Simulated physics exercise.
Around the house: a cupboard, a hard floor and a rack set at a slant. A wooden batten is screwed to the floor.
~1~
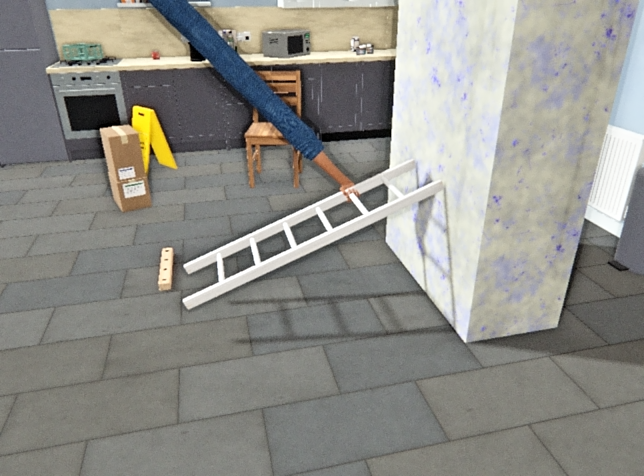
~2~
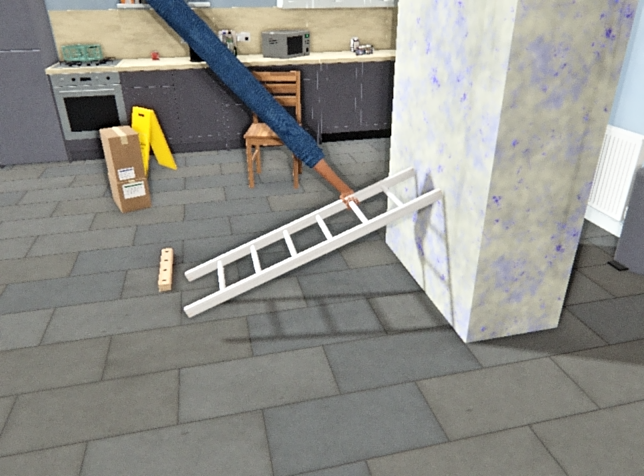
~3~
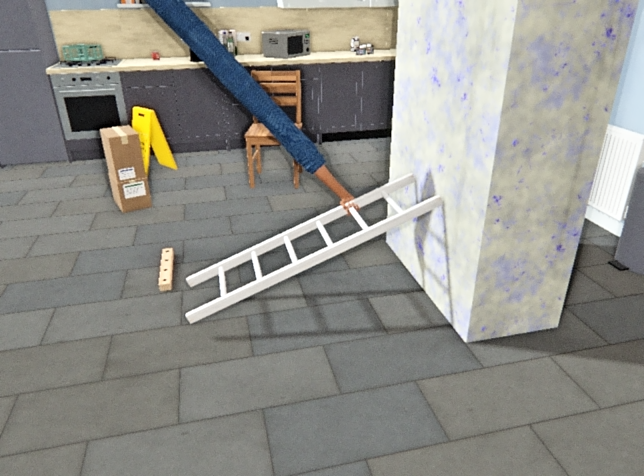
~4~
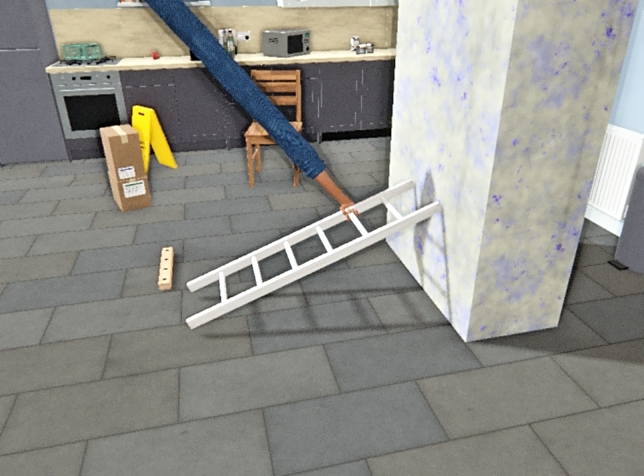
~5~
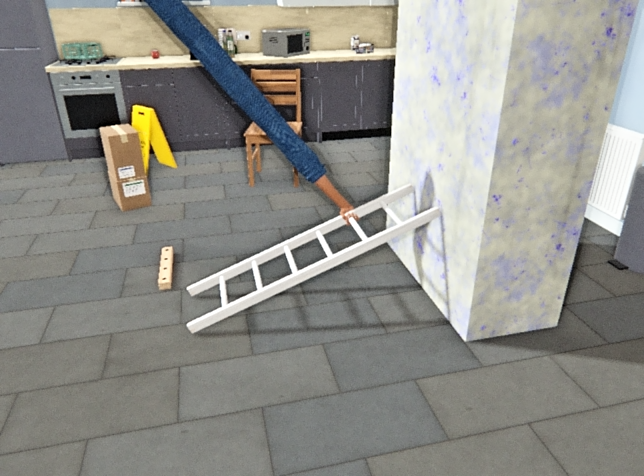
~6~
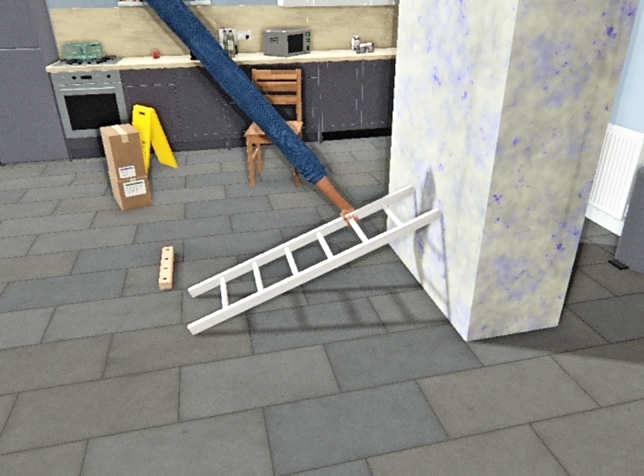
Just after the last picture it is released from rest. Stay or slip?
As it turns out, the white rack slides out and falls.
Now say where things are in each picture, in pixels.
The first picture shows still on the way; white rack (308, 229); batten (166, 268).
The second picture shows still on the way; white rack (308, 237); batten (166, 268).
The third picture shows still on the way; white rack (308, 243); batten (167, 268).
The fourth picture shows still on the way; white rack (308, 249); batten (166, 267).
The fifth picture shows still on the way; white rack (308, 253); batten (166, 267).
The sixth picture shows in place, still held; white rack (309, 255); batten (167, 267).
Then, 0.24 s on from there, white rack turned 7° from its first pose near (305, 269).
Then, 0.34 s on from there, white rack turned 17° from its first pose near (300, 287).
Then, 0.46 s on from there, white rack turned 22° from its first pose near (298, 289).
In the end, the white rack slips down, near (298, 296).
